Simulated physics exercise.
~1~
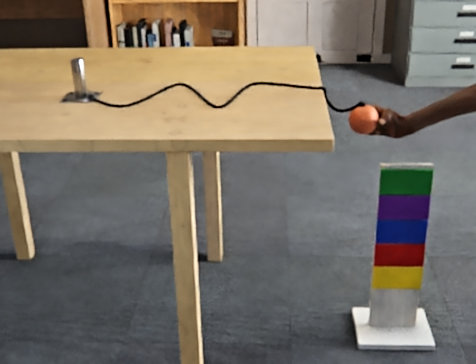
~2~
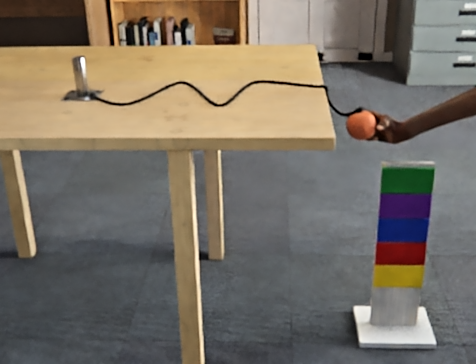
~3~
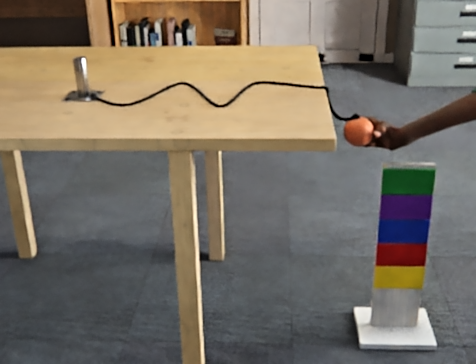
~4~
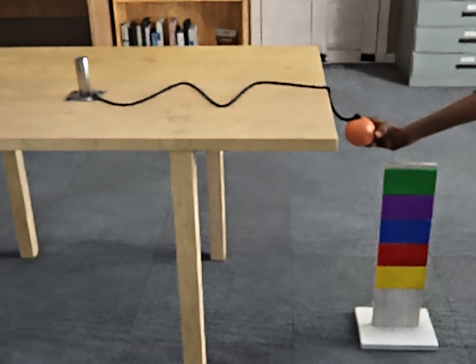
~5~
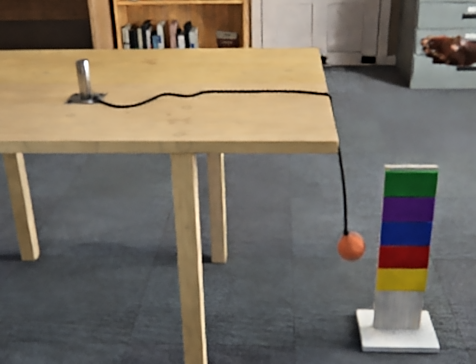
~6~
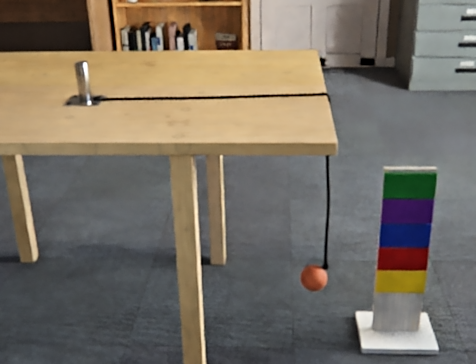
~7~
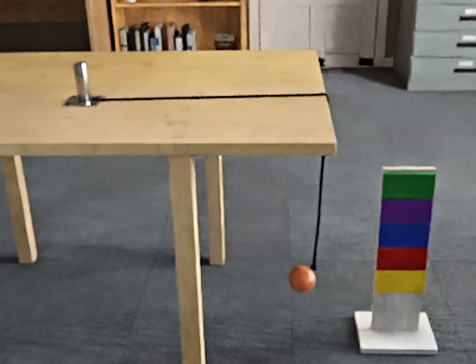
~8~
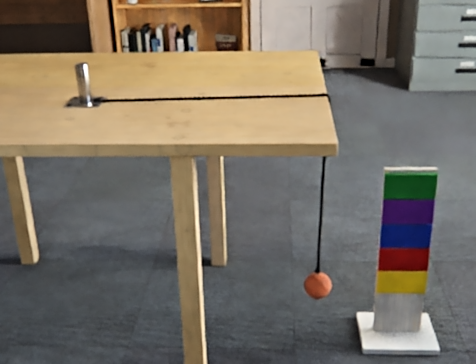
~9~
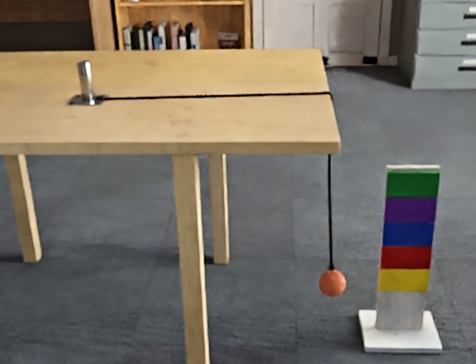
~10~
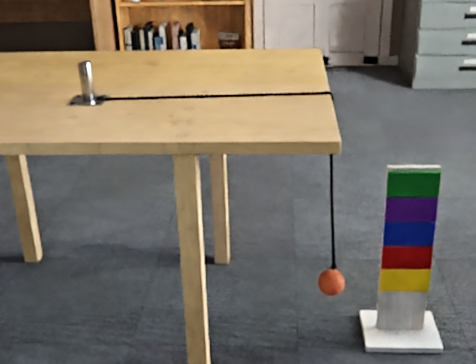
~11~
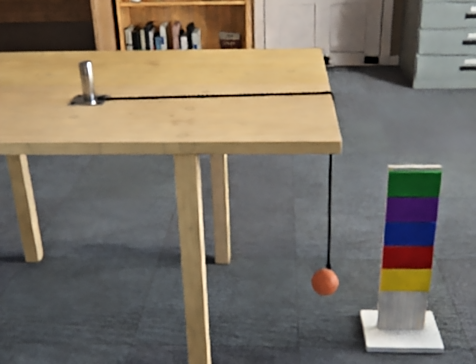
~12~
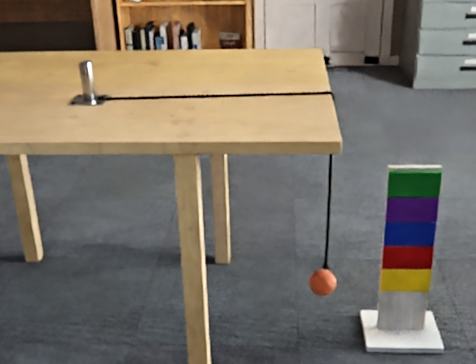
Orange ball on a black cord dropping from a hand past a table edge, swinging slightly and hanging level with the yellow band.
